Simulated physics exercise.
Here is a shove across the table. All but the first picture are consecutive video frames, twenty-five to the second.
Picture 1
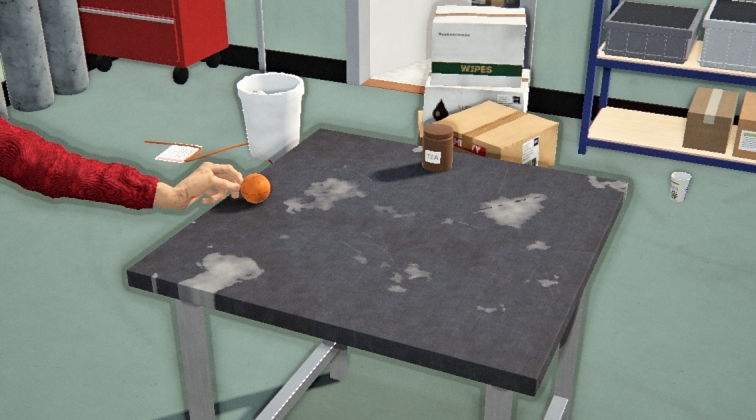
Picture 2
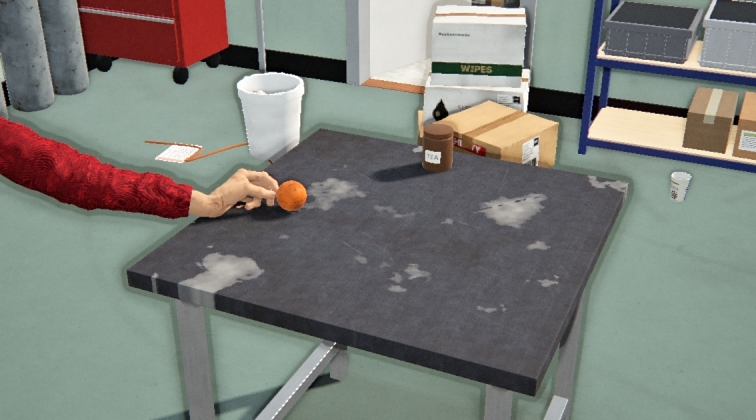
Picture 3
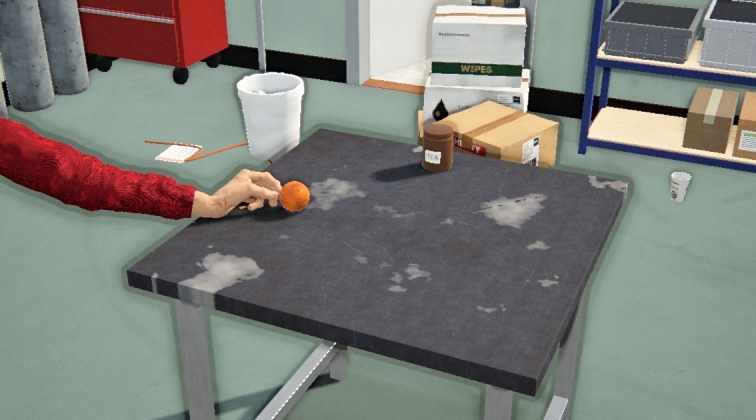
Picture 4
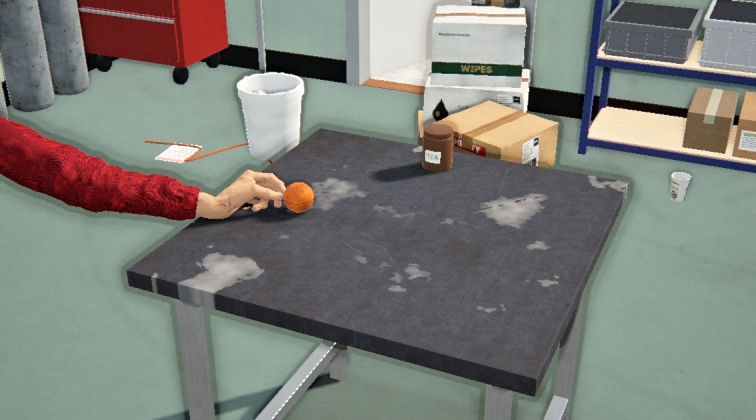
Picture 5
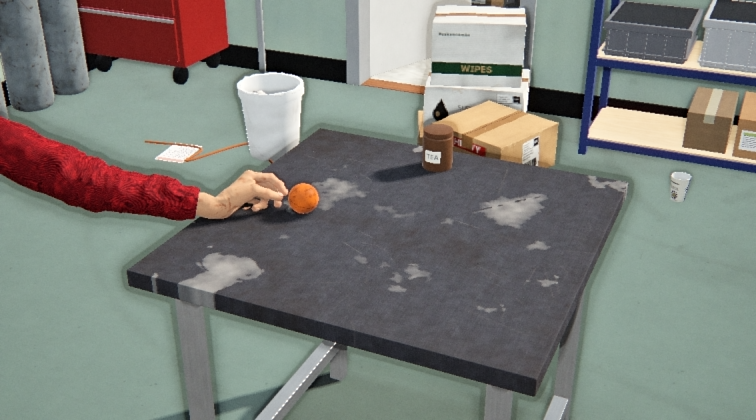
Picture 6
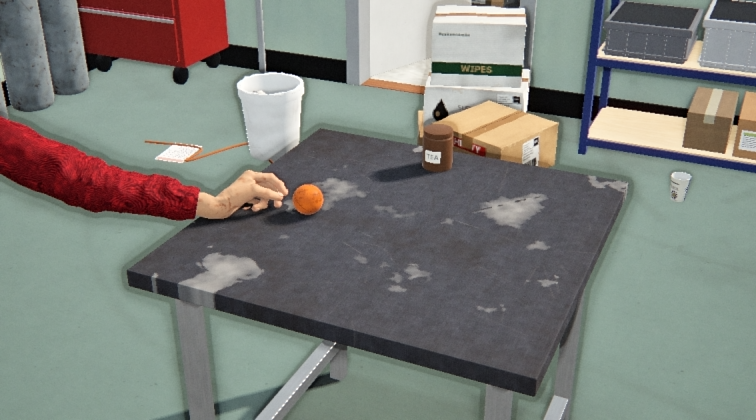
In a workshop, a hand in a red knitted sleeve pushes an orange ball rightward across a worn dark table holding a brown jar, then the ball rolls slightly ahead of the fingers as the hand stays still.
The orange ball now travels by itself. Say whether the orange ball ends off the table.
The orange ball remains on top.
Then, 0.10 s on from there, orange ball shifted about its own width near (318, 202).
Then, 0.30 s on from there, orange ball shifted about its own width near (336, 205).
Then, 0.40 s on from there, orange ball shifted well along near (343, 207).
Then, 0.70 s on from there, orange ball shifted well along near (357, 210).
In the end, moved from the start, orange ball. At the end, from the last picture's camera, orange ball near (360, 210).
